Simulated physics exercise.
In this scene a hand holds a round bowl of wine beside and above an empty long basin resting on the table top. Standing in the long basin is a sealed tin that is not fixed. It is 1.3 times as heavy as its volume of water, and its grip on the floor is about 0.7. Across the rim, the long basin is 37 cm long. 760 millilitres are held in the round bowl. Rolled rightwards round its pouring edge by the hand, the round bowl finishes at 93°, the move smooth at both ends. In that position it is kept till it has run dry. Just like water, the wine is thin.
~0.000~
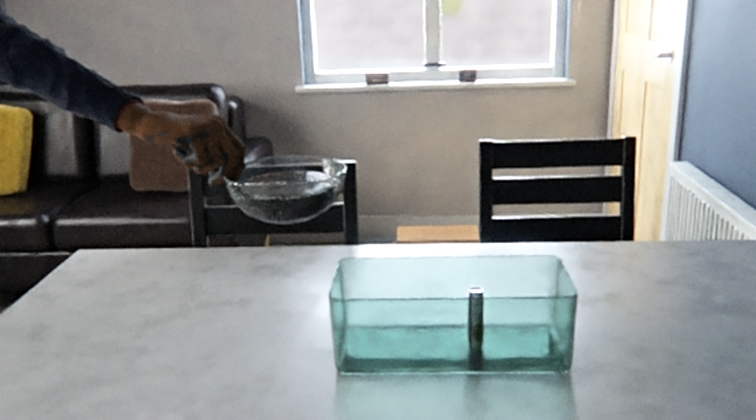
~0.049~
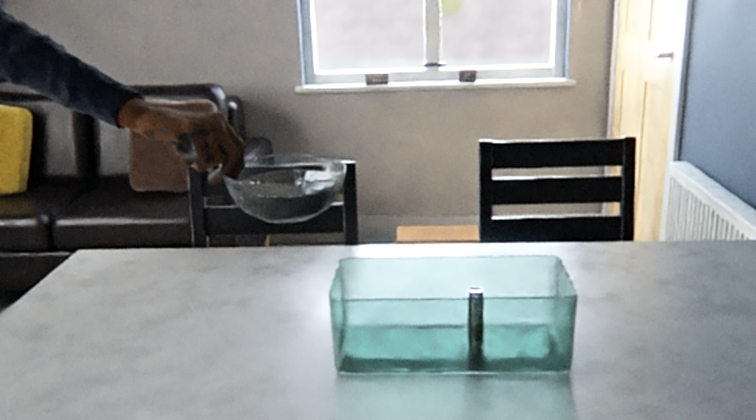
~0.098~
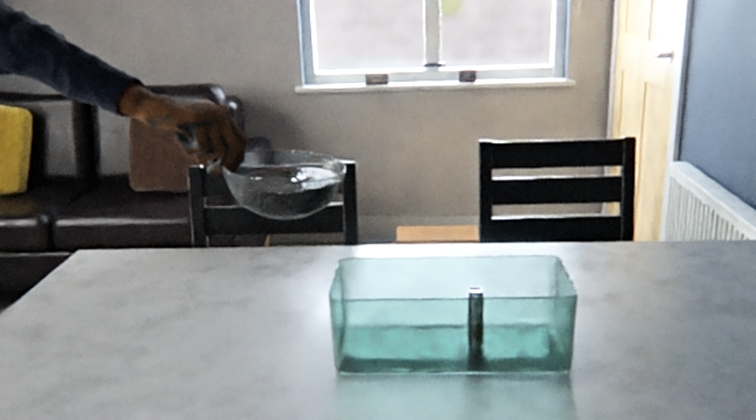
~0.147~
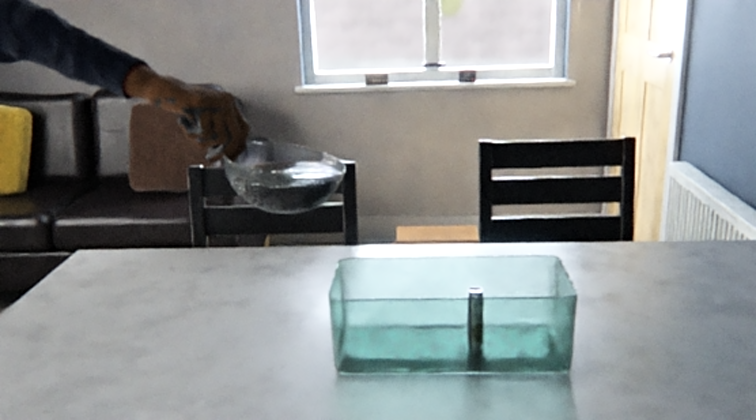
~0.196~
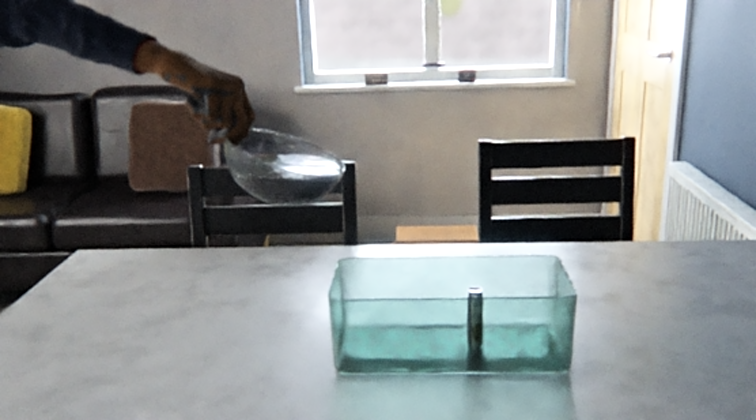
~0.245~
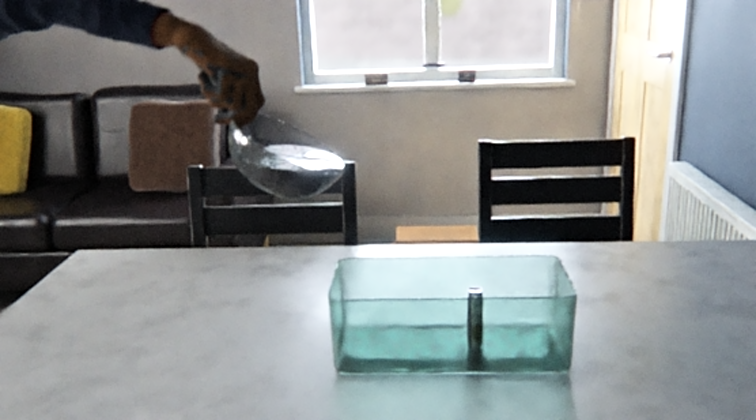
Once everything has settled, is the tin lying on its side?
Yes.
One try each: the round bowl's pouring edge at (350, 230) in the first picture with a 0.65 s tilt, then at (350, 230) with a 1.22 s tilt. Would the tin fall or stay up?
In the first try it remains standing; in the second it remains standing.
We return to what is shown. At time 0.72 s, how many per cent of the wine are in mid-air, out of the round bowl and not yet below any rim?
Roughly 20 per cent.
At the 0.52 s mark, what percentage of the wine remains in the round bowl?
Close to 28 in a hundred.
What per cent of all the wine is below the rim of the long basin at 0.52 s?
Near 4 in a hundred.
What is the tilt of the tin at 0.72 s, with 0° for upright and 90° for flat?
Near 0 degrees.
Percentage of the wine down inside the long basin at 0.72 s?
80 per cent, give or take a little.
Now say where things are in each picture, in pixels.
Tilt 0°; pouring edge (345, 170); surface from (233, 185) to (341, 183); the long basin's rim runs from (334, 279) to (569, 276); the tin's top is at (476, 292), in the first frame.
Tilt 1°; pouring edge (345, 170); surface from (233, 184) to (341, 182), in the second frame.
Tilt 5°; pouring edge (345, 171); surface from (233, 180) to (341, 180), in the third frame.
Tilt 11°; pouring edge (344, 171); surface from (233, 173) to (341, 175), in the fourth frame.
Tilt 19°; pouring edge (344, 171); surface from (234, 163) to (341, 169), in the fifth frame.
Tilt 29°; pouring edge (343, 171); surface from (236, 151) to (340, 164); 1 per cent is over the edge, in the sixth frame.
By 0.52 s the tilt is 84° and 29 per cent is still to pour; the tin stands where it began.
By 0.72 s the tilt is 93° and 0 per cent is still to pour; the tin stands 1 cm from where it began.
By 0.92 s the tilt is 93° and 0 per cent is still to pour; the tin leans 25°.
By 1.15 s the tilt is 93° and 0 per cent is still to pour; the tin lies on its side.
At rest the tin lies on its side.
